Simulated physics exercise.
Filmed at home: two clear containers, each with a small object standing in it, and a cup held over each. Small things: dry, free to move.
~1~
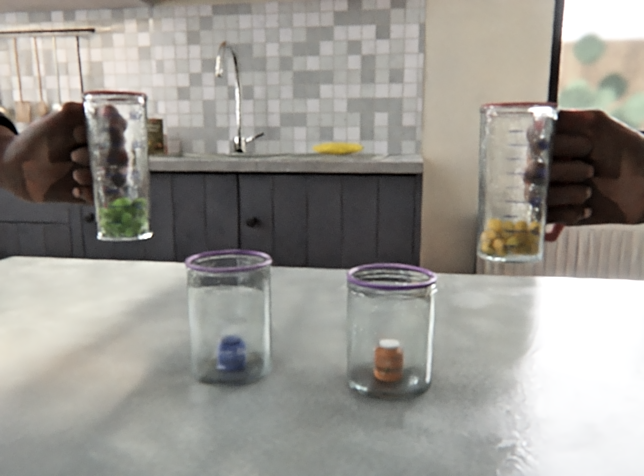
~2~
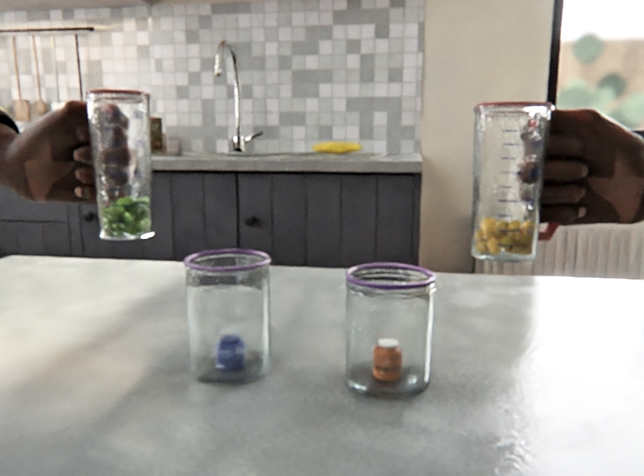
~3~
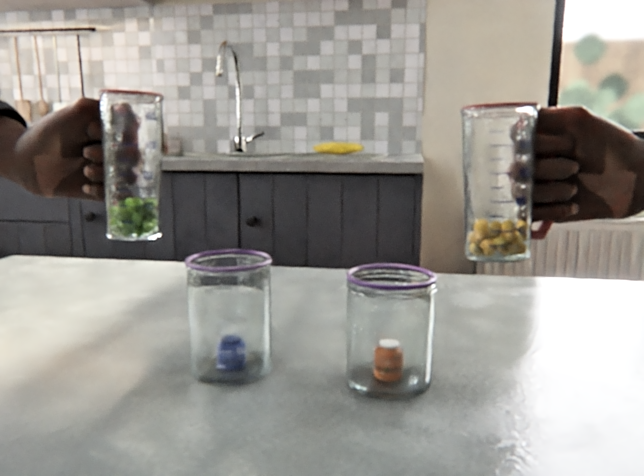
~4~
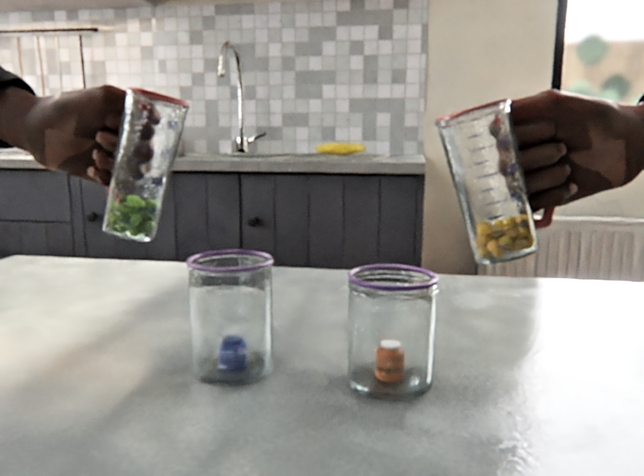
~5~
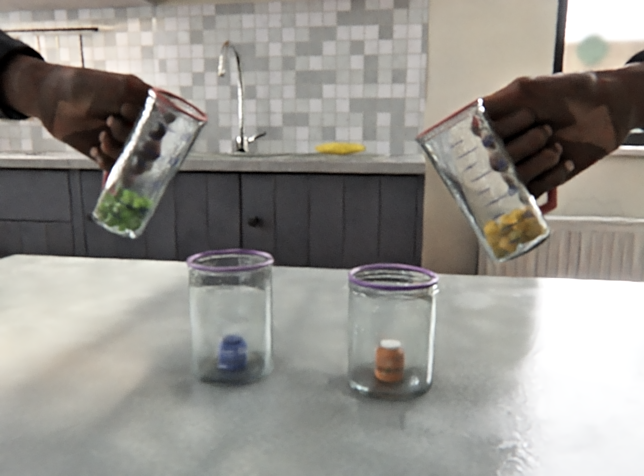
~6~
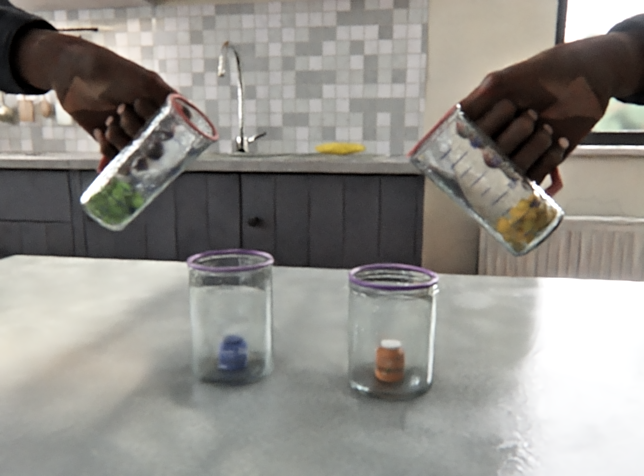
Two dark-skinned hands hold clear, red-rimmed cups above a pale grey kitchen counter, seen from the front by a still camera, with dark cabinets, a tap and grey tiles behind. The left cup holds green peas and the right yellow balls, above two purple-rimmed jars containing a small blue bottle and an orange one. Both cups move slightly inward, then tilt steadily towards each other.
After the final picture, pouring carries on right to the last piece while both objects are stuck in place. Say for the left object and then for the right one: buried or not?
Left object: I think it will rise above the heap; right object: I think it will rise above the heap.
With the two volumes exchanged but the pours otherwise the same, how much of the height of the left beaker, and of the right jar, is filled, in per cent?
Left: Roughly 15 per cent. Right: Roughly 25 per cent.
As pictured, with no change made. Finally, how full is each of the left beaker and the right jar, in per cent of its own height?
About 15 on the left and 20 on the right.
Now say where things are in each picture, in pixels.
Small bottle in the left beaker at (232, 351), a quarter of its height or less; left cup at (120, 166), a quarter full of dried peas; small bottle in the right jar at (389, 358), reaching about a third of the way up; right cup at (514, 183), a quarter full of puffed corn balls, in the first picture.
Left cup at (123, 165), upright; right cup at (508, 182), upright, in the second picture.
Left cup at (133, 166), tipped 3°; right cup at (498, 183), tipped 3°, in the third picture.
Left cup at (144, 166), tipped 17°; right cup at (489, 183), tipped 17°, in the fourth picture.
Left cup at (148, 166), tipped 32°; right cup at (485, 183), tipped 32°, in the fifth picture.
Small bottle in the left beaker at (233, 350); left cup at (148, 166), tipped 47°; small bottle in the right jar at (390, 358); right cup at (485, 183), tipped 47°, in the sixth picture.
Then, 0.29 s past the last view, left beaker empty, all of its cupful still in the cup; right jar empty, all of its cupful still in the cup.
Then, 0.66 s past the last view, left beaker empty, all of its cupful still in the cup; right jar empty, all of its cupful still in the cup.
Then, 1.06 s past the last view, left beaker nearly empty, about two thirds of its cupful still in the cup; right jar nearly empty, about two thirds of its cupful still in the cup.
Finally, left beaker nearly empty (surface near (233, 346)), nothing beside it; right jar a quarter full (surface near (390, 356)), nothing beside it; the left thing is still showing; the right thing is still showing.
